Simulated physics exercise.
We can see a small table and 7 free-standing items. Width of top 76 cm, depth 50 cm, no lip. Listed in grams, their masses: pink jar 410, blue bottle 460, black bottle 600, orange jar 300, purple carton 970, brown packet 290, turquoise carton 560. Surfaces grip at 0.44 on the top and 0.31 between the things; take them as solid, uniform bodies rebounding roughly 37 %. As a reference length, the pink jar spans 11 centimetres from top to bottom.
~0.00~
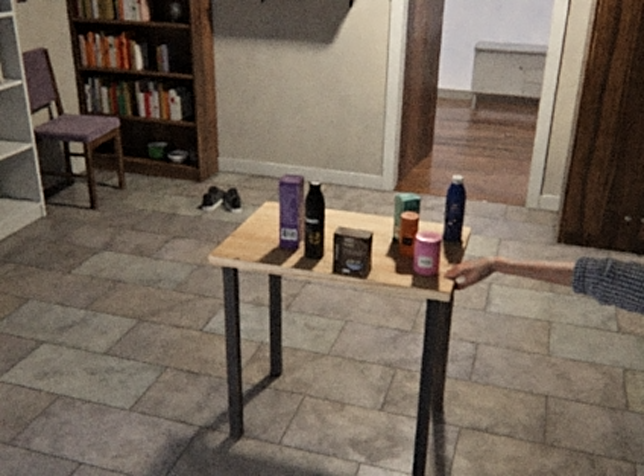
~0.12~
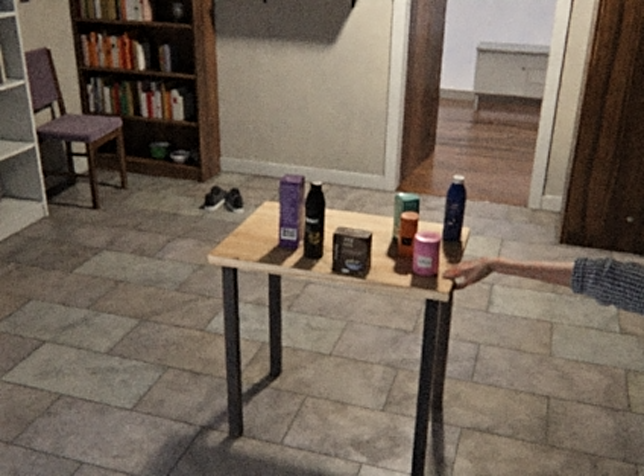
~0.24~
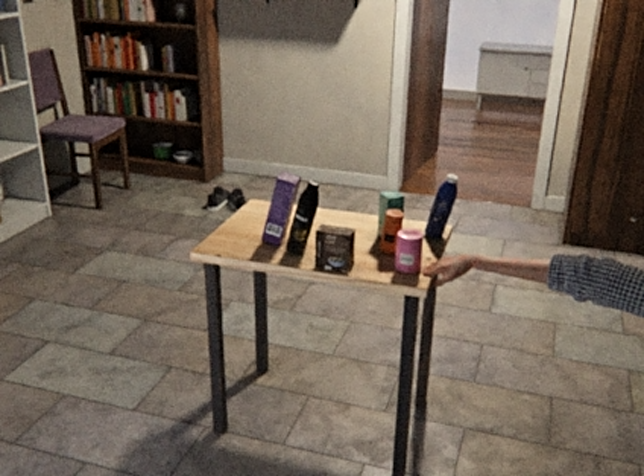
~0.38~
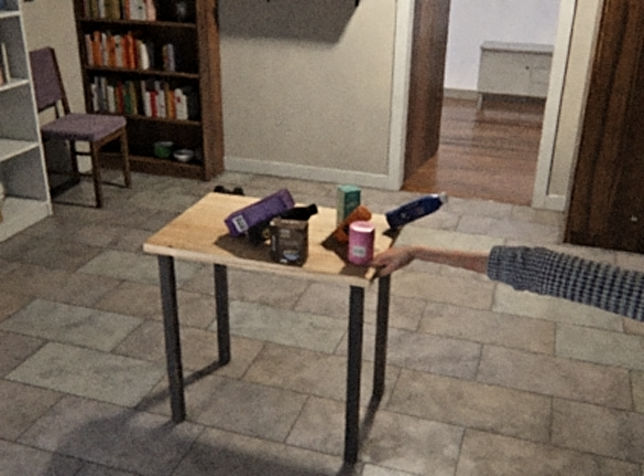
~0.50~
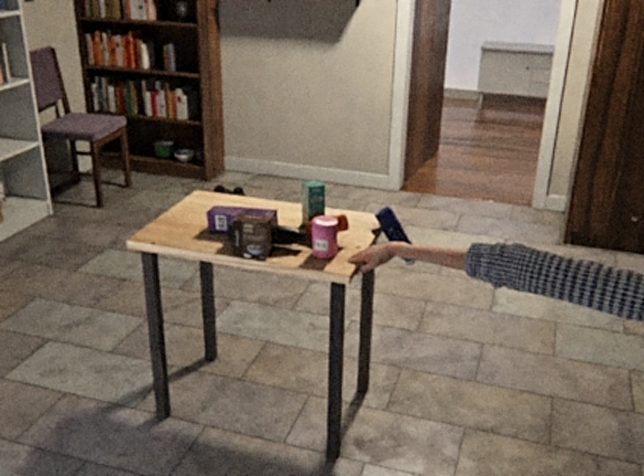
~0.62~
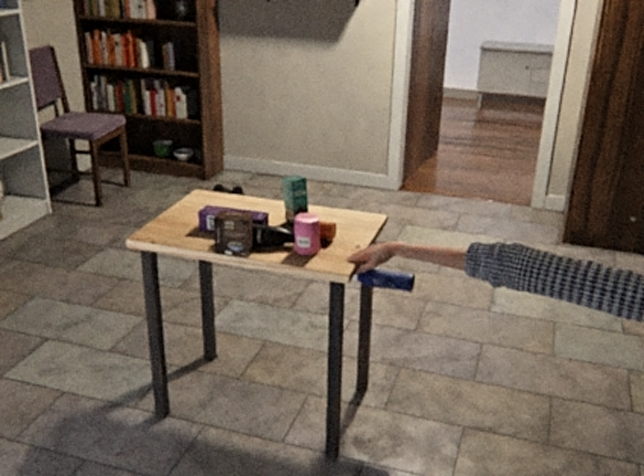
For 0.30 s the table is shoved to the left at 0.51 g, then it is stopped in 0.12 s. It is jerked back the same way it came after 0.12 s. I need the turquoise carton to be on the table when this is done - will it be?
Yes: It never leaves the table.
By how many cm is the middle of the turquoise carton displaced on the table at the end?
Roughly 22 centimetres.
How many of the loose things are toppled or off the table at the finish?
The tally is 5.
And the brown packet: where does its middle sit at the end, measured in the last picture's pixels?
You'll see it about at (313, 246) in the last picture.
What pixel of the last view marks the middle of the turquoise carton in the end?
It ends near (353, 215).
Around 0.82 s, table along by 19 cm; turquoise carton on its side near (301, 205); black bottle on its side; purple carton on its side.
Around 1.02 s, turquoise carton on its side near (341, 213); purple carton on its side; black bottle on its side.
Finally (4.5 s), off the table, blue bottle; on their side or leaning hard on the table, black bottle, orange jar, purple carton and turquoise carton; not toppled but over 5 cm from the start, pink jar and brown packet. In the last view, turquoise carton near (353, 215).
